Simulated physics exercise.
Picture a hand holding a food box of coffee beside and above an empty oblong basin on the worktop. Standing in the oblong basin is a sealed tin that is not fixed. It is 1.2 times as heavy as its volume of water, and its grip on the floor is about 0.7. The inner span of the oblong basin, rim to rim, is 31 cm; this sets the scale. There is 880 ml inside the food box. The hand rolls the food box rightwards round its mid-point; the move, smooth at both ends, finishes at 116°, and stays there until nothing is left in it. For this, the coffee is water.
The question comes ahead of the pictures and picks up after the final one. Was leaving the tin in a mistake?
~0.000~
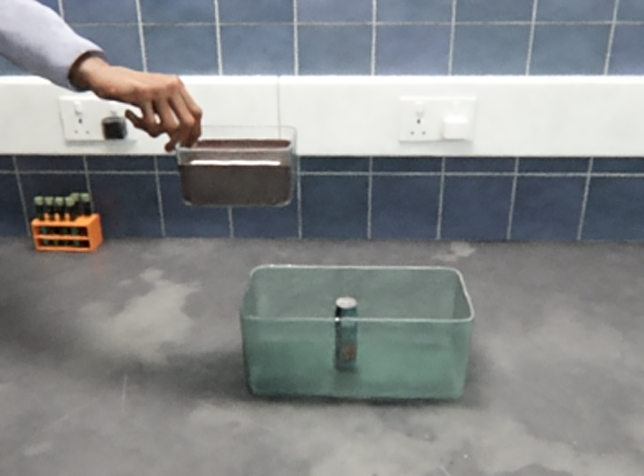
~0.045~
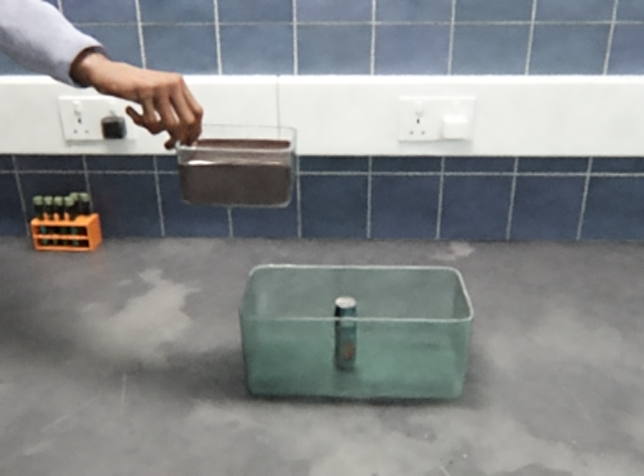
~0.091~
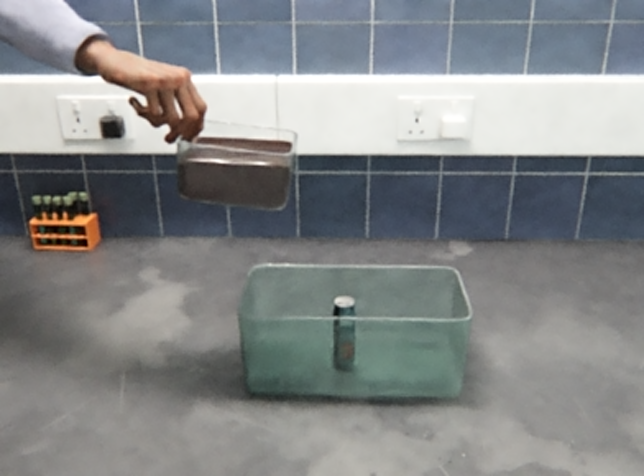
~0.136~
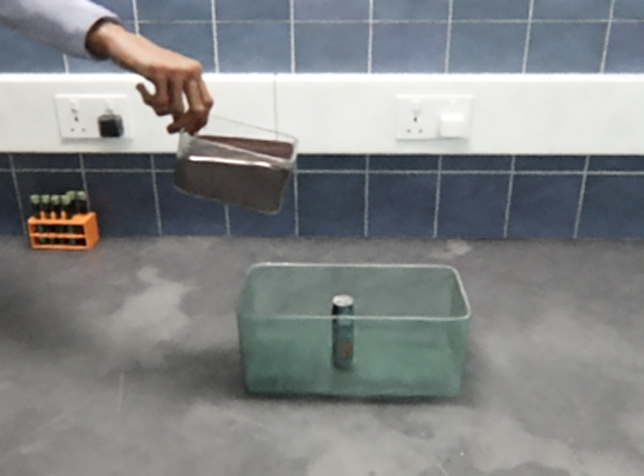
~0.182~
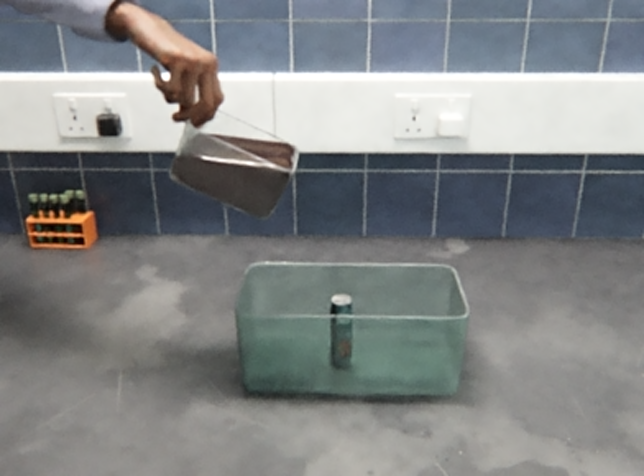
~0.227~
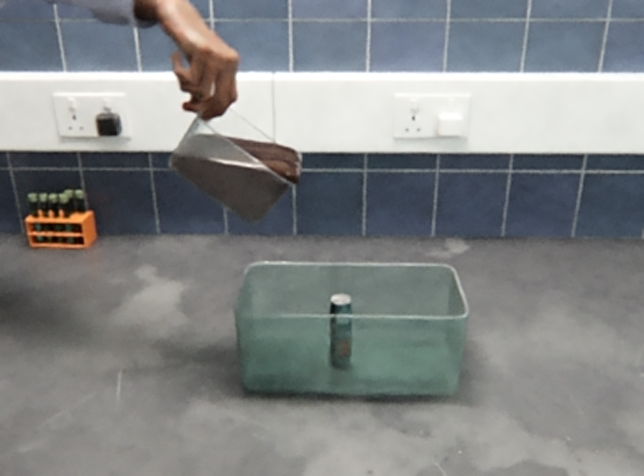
Yes, it gets knocked over.
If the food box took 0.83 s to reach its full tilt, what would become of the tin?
Then it holds its balance.
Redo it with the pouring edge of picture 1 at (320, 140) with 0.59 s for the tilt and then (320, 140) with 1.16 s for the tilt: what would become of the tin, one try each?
The tin stays vertical the first time and stays vertical the second time.
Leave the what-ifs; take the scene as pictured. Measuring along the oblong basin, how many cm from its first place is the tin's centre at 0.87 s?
The tin has gone some 3 cm.
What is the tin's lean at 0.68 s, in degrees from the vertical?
It sits at roughly 5°.
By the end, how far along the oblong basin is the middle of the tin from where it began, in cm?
In the end the tin's centre has shifted about 8.0 centimetres.
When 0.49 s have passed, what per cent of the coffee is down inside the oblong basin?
I reckon close to 28 percent of it.
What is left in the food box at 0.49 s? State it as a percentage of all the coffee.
14 %.
By 0.49 s the tilt is 107° and 14 per cent is still to pour; the tin stands where it began.
By 0.68 s the tilt is 116° and 1 per cent is still to pour; the tin stands 1 cm from where it began.
By 0.87 s the tilt is 116° and 0 per cent is still to pour; the tin leans 24°.
By 1.09 s the tilt is 116° and 0 per cent is still to pour; the tin lies on its side.
At rest the tin lies on its side.
